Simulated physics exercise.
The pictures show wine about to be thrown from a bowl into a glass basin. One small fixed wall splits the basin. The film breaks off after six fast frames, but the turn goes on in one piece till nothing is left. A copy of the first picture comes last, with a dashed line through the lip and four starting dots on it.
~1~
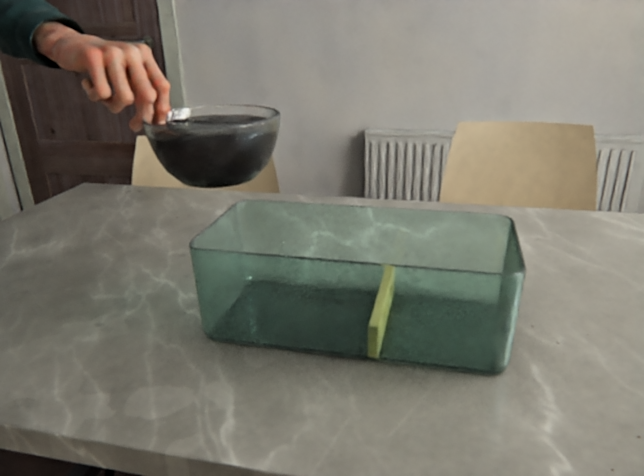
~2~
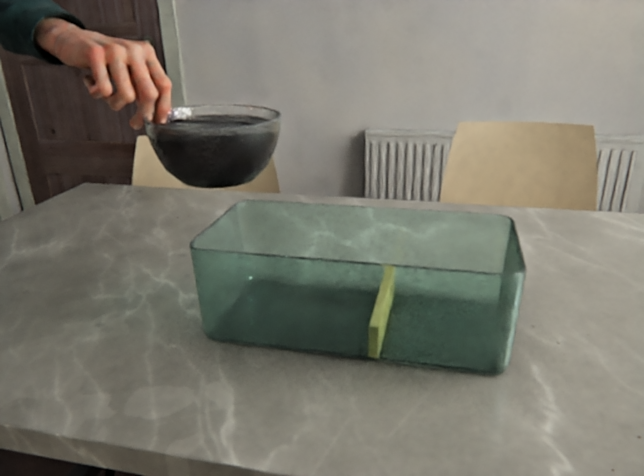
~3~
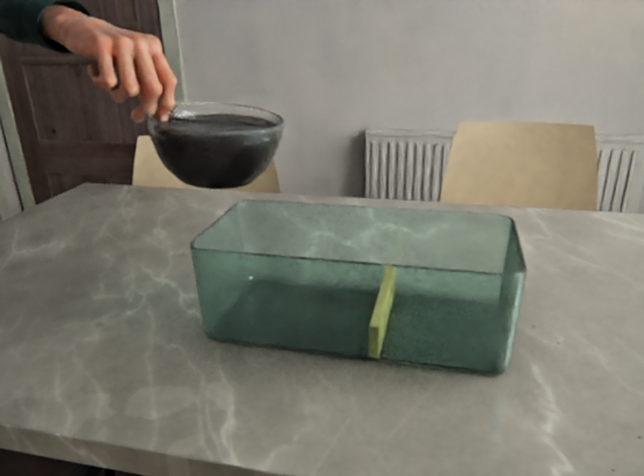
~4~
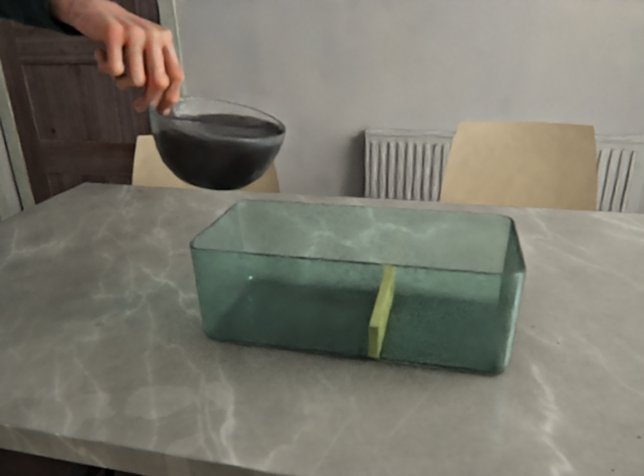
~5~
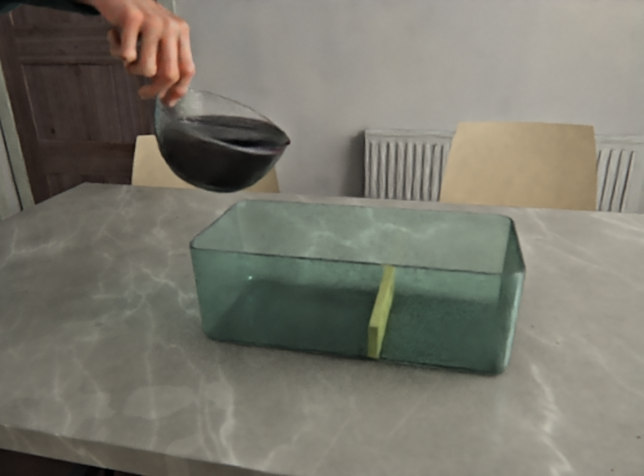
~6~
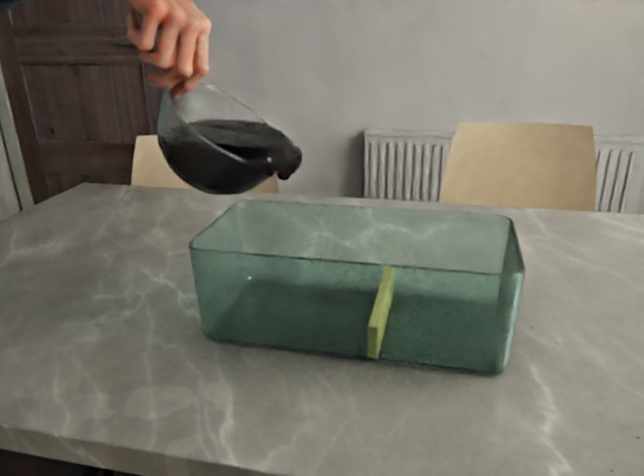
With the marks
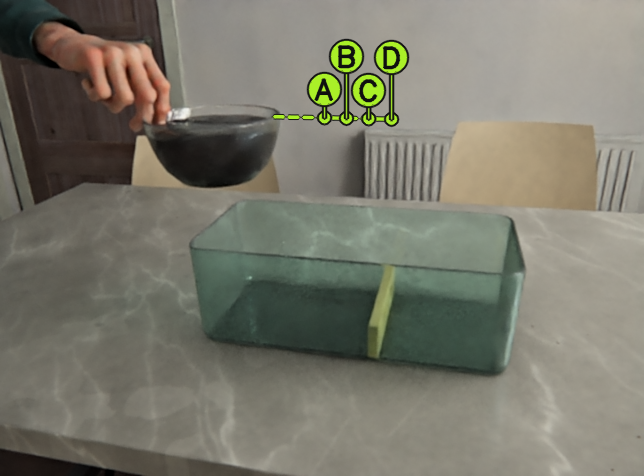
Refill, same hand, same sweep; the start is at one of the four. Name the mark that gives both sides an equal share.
The answer is dot B.
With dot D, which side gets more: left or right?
More ends on the right.
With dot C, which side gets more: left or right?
The right side.
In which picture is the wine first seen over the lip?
Picture 5.
On the marked copy, A at (324, 117); B at (346, 118); C at (368, 118); D at (391, 119).
With A, about 69 % ends left of the wall and 28 % right of it; 3 % is lost outside.
With B, about 49 % ends left of the wall and 50 % right of it.
With C, about 27 % ends left of the wall and 72 % right of it.
With D, about 14 % ends left of the wall and 85 % right of it.
